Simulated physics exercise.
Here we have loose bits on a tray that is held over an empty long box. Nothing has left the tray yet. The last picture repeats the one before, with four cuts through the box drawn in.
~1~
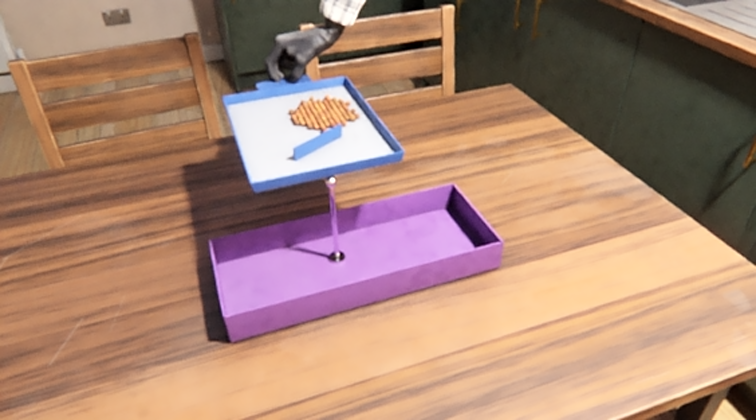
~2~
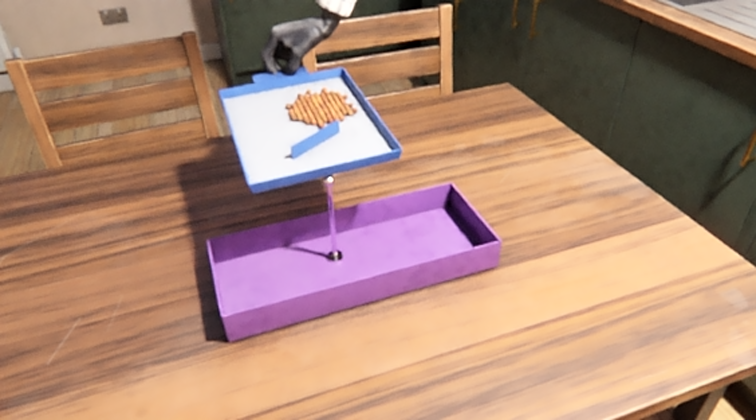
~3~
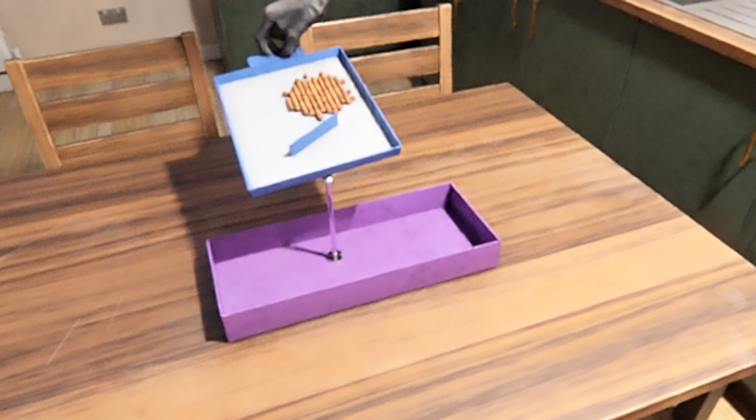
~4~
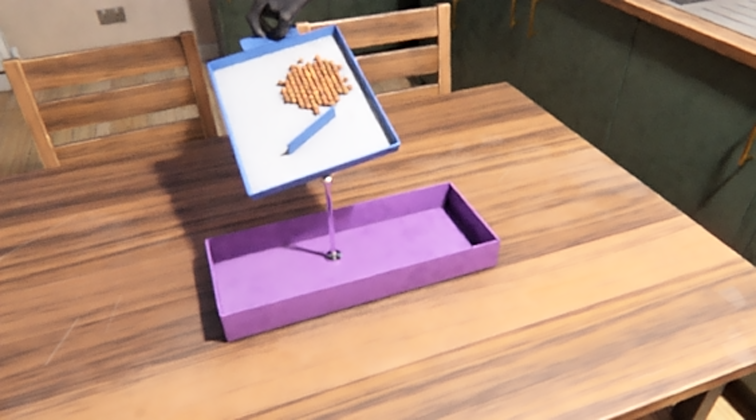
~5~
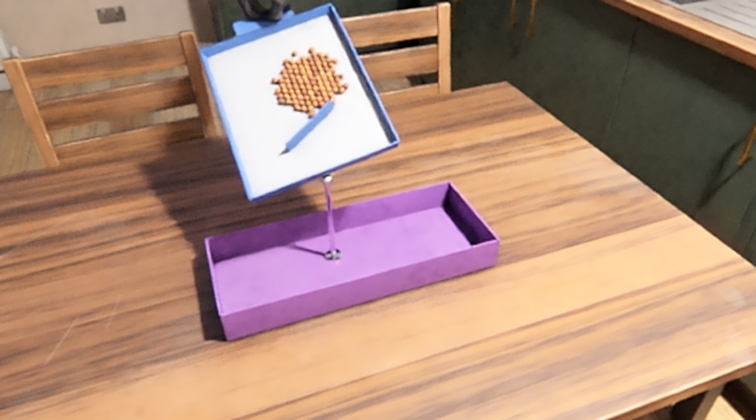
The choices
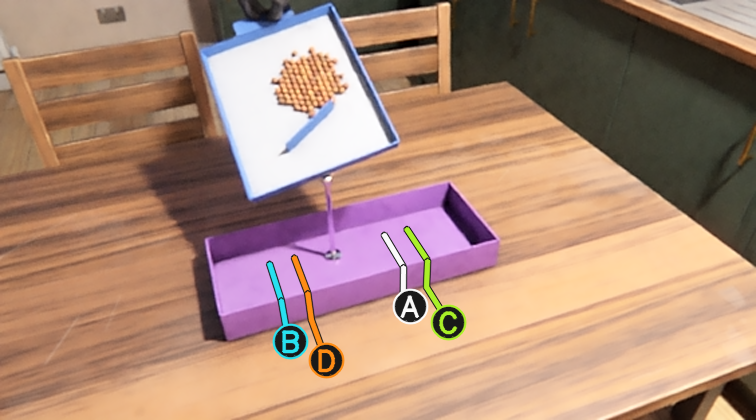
On a wooden table, a gloved hand steadily tilting a blue-rimmed tray of small orange-brown balls above an empty purple box.
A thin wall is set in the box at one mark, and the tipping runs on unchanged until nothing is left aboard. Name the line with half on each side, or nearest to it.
B works best here.
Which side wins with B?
The right side.
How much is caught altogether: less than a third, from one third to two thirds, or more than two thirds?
More than two thirds.
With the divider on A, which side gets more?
The left side.
On the marked copy, line A crosses the front rim at (403, 266); line B crosses the front rim at (280, 299); line C crosses the front rim at (427, 259); line D crosses the front rim at (307, 292).
For line A, of what is caught, all on the left of the divider, none on the right.
For line B, of what is caught, about a third on the left of the divider, about two thirds on the right.
For line C, of what is caught, all on the left of the divider, none on the right.
For line D, of what is caught, nearly all on the left of the divider, a small part on the right.
